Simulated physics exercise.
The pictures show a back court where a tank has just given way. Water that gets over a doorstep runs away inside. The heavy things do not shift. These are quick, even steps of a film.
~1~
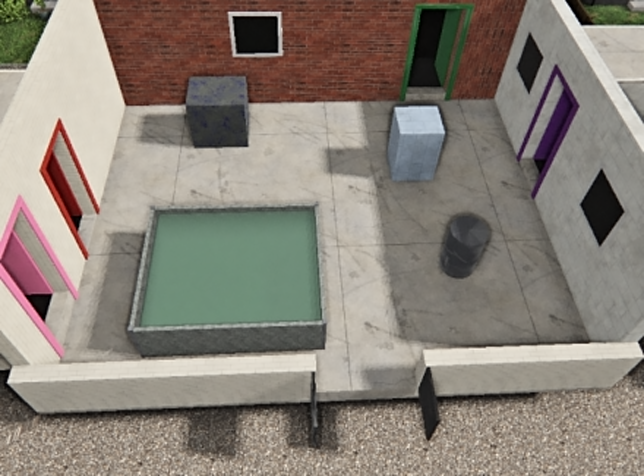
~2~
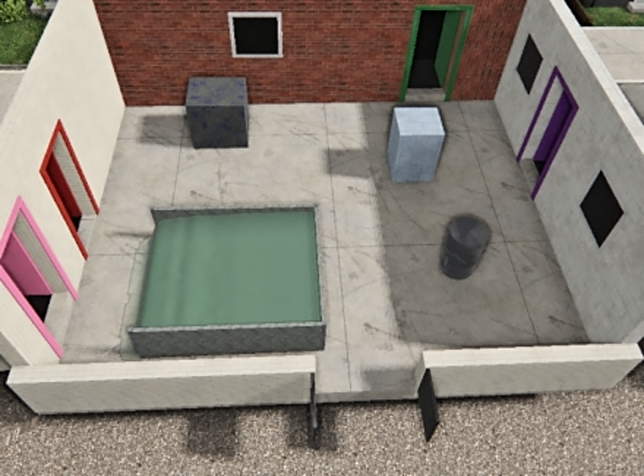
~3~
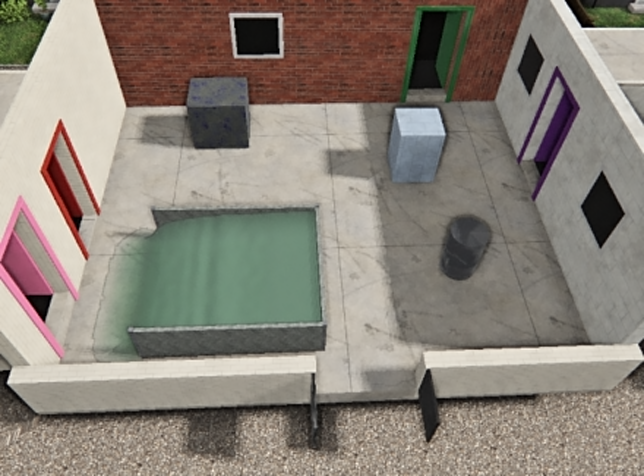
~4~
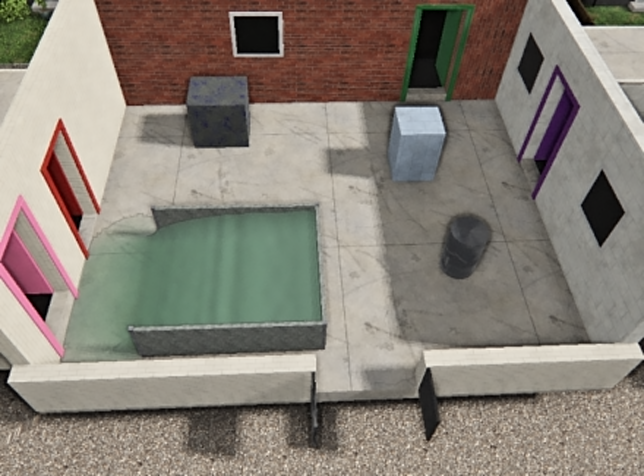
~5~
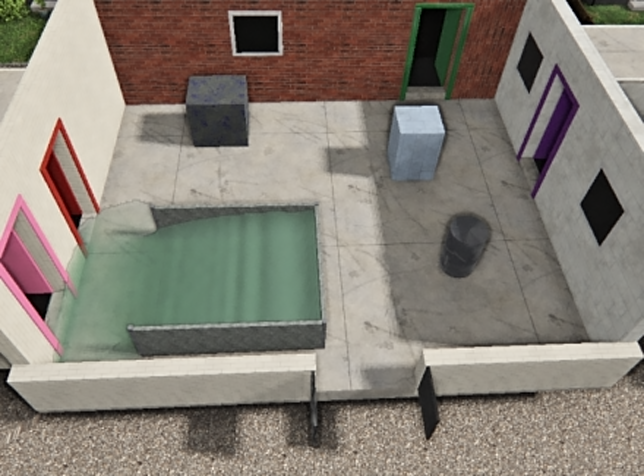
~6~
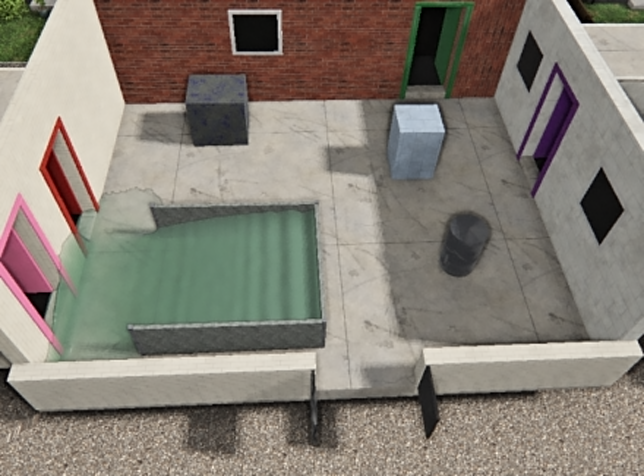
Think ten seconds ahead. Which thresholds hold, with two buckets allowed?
One by one: The pink door takes more than that; the purple door stays under that; the red door takes more than that; the green door stays under that.
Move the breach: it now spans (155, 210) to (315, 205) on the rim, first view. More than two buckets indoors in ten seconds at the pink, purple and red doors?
Then: The pink door holds, the purple door takes less, the red door is over.
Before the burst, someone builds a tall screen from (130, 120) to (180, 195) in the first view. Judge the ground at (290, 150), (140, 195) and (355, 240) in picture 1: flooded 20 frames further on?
In that order: No water, wet, free of water.
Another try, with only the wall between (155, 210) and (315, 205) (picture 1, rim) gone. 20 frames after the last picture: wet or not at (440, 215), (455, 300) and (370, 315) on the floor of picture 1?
In that order: Clear, clear, free of water.
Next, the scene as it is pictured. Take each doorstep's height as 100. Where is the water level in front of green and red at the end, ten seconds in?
About 40 and 230 per cent.
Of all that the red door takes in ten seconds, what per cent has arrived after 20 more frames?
Some 65 per cent.
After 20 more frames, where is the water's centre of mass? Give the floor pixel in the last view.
Roughly at (181, 268).
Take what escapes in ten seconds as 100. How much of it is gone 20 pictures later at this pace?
Roughly 65 per cent.
A moment on, water covers 10 % of the floor; the pink door over two buckets in, the purple door not reached, the red door far over two buckets in, the green door not reached.
Next, water covers 20 % of the floor; the pink door far over two buckets in, the purple door not reached, the red door far over two buckets in, the green door not reached.
Then, water covers 40 % of the floor; the pink door far over two buckets in, the purple door not reached, the red door far over two buckets in, the green door not reached.
Later, water covers 70 % of the floor; the pink door far over two buckets in, the purple door wet at the sill, nothing in, the red door far over two buckets in, the green door wet at the sill, nothing in.
In the end, water covers 95 % of the floor; the pink door far over two buckets in, the purple door wet at the sill, nothing in, the red door far over two buckets in, the green door wet at the sill, nothing in.
